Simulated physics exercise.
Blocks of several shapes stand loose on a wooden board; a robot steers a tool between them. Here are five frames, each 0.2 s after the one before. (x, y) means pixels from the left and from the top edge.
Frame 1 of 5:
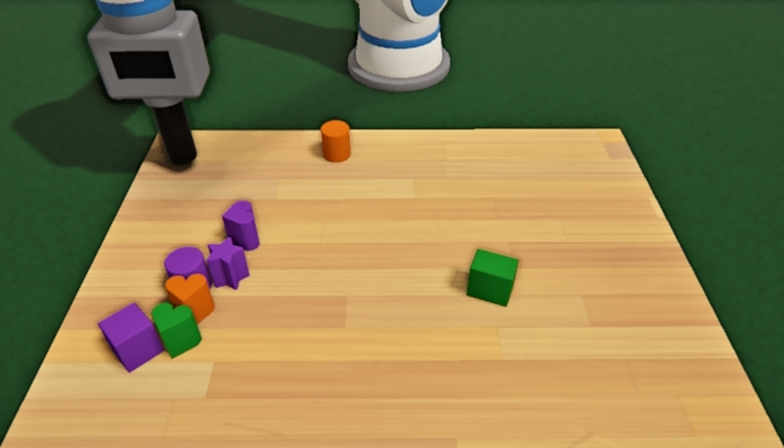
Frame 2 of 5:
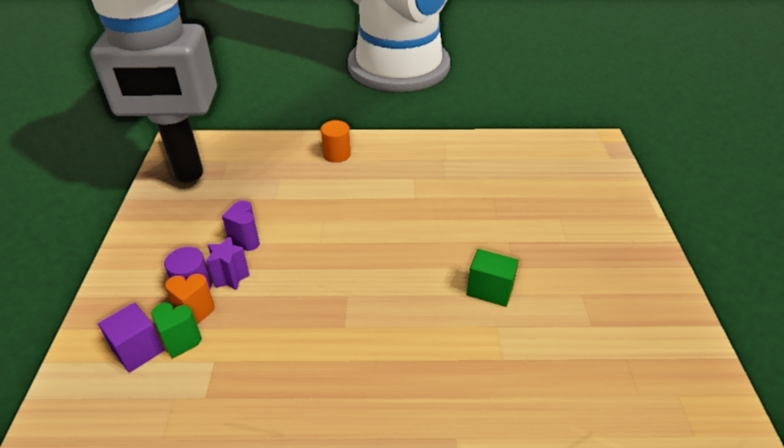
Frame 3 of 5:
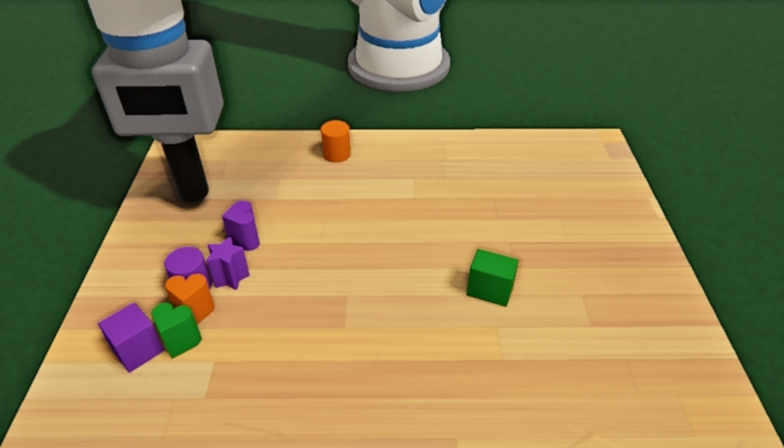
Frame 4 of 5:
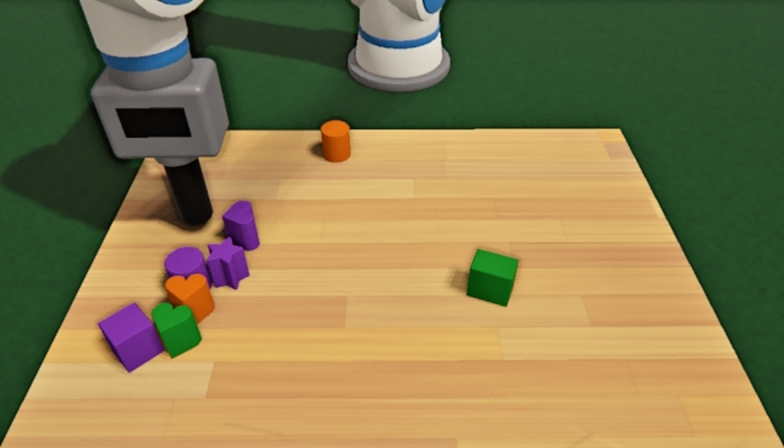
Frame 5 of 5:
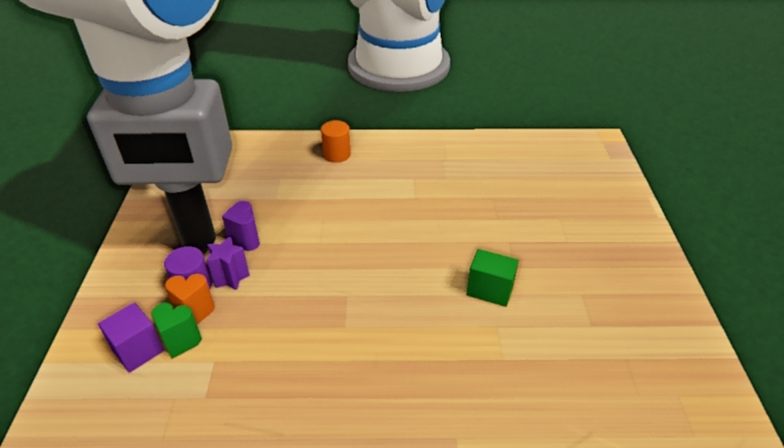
A grey robot tool with a black tip moves over the left side of a pale wooden board on a green surface, seen from above at an angle by a still camera. Purple, orange and green blocks cluster at left, an orange cylinder sits near the back and a green cube right of centre. The tool slides steadily forward to beside the purple blocks, which stay still.
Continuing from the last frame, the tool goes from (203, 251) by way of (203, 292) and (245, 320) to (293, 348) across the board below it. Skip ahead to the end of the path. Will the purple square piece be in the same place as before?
It seems so.
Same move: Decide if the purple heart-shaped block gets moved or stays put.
By then it is still where it was.
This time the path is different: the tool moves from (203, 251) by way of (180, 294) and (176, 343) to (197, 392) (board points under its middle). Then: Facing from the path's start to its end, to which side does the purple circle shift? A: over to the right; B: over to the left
Letter B.
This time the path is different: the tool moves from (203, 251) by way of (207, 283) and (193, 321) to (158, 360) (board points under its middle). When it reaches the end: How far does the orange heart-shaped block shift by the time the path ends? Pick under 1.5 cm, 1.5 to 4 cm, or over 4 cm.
Distance: Above 4 cm.
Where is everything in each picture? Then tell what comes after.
In the first frame, tool tip (184, 158); block tops, purple square piece (124, 323); green heart-shaped block (169, 314); purple circle (183, 259); orange heart-shaped block (185, 284); purple star-shaped block (223, 250); purple heart-shaped block (239, 212).
In the second frame, tool (189, 175); blocks unchanged.
In the third frame, tool (194, 194); blocks unchanged.
In the fourth frame, tool (198, 216); blocks unchanged.
In the fifth frame, tool (200, 241); purple square piece (124, 323); green heart-shaped block (169, 314); purple circle (183, 259); orange heart-shaped block (185, 284); purple star-shaped block (223, 250); purple heart-shaped block (239, 212).
The first path, step by step. One third of the way, tool (201, 283); green heart-shaped block (165, 343), turned 20° clockwise; purple circle (181, 294); orange heart-shaped block (186, 319), turned 15° anticlockwise; purple star-shaped block (225, 252), turned 25° anticlockwise.
Two thirds of the way, tool (242, 310); green heart-shaped block (159, 357), turned 25° clockwise; purple circle (188, 307); orange heart-shaped block (184, 335); purple star-shaped block (230, 254), turned 60° anticlockwise.
At the end, tool (291, 338); purple square piece in place; green heart-shaped block (159, 357), turned 25° clockwise; purple circle (188, 307); orange heart-shaped block (184, 335); purple star-shaped block (230, 254), turned 60° anticlockwise; purple heart-shaped block in place.
